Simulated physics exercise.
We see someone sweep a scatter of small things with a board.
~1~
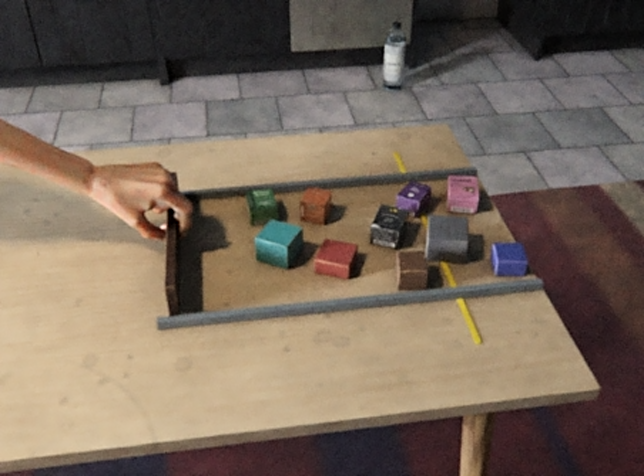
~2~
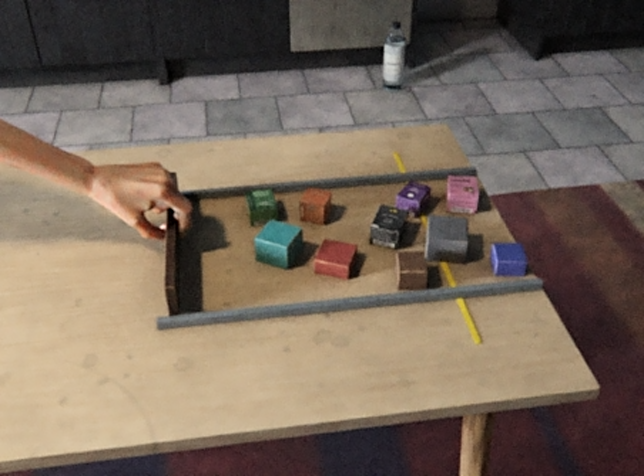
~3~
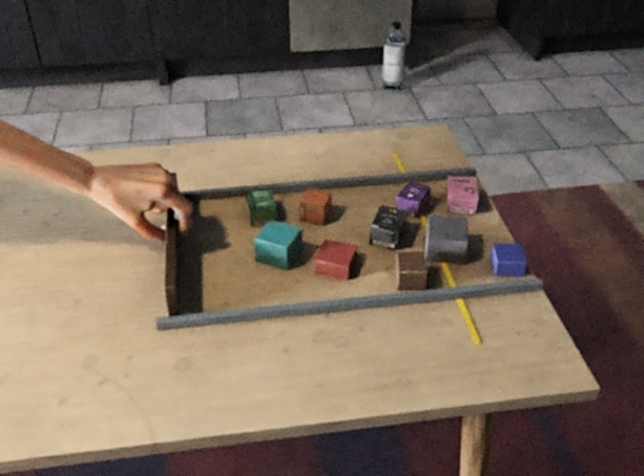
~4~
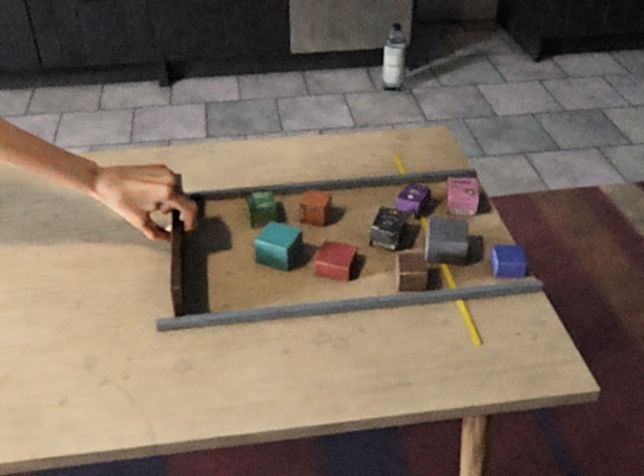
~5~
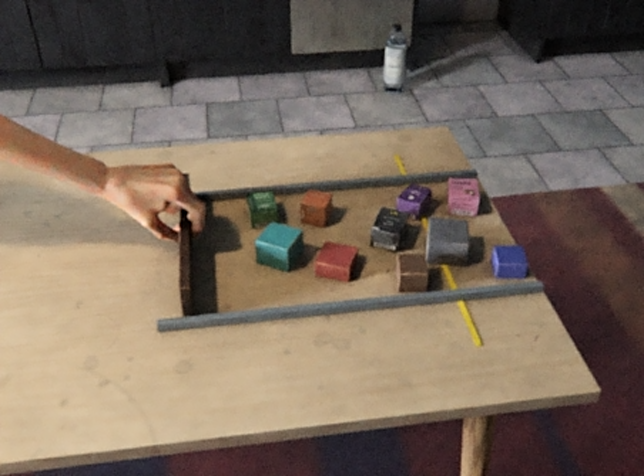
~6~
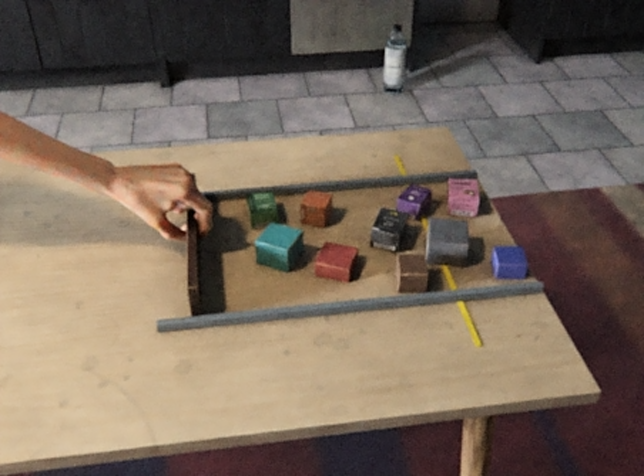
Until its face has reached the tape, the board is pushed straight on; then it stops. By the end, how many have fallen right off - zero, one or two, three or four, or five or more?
All but one or two remain.
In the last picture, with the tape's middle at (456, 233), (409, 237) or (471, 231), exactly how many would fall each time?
Respectively, 3, 0 and 6.
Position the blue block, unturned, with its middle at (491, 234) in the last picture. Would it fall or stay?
From that start, the object then does not stay.
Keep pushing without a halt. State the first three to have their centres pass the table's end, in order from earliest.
Pink box, purple box, grey block.
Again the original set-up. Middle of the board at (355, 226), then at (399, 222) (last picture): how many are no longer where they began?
The first number is 7, the next one 9.
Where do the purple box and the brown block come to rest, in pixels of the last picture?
I'd put one close to (481, 192) and the other close to (469, 276).
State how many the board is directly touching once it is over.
The count in contact is 4.
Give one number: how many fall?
Total count: 1.
Early on, none off yet; blue block at rest near (509, 263); pink box at rest near (463, 197); grey block at rest near (447, 242).
A while later, none off yet; blue block at rest near (509, 263); pink box travelled a little near (478, 194); grey block travelled a little near (471, 243).
Finally, the number that fall off is one or two; lost, pink box.
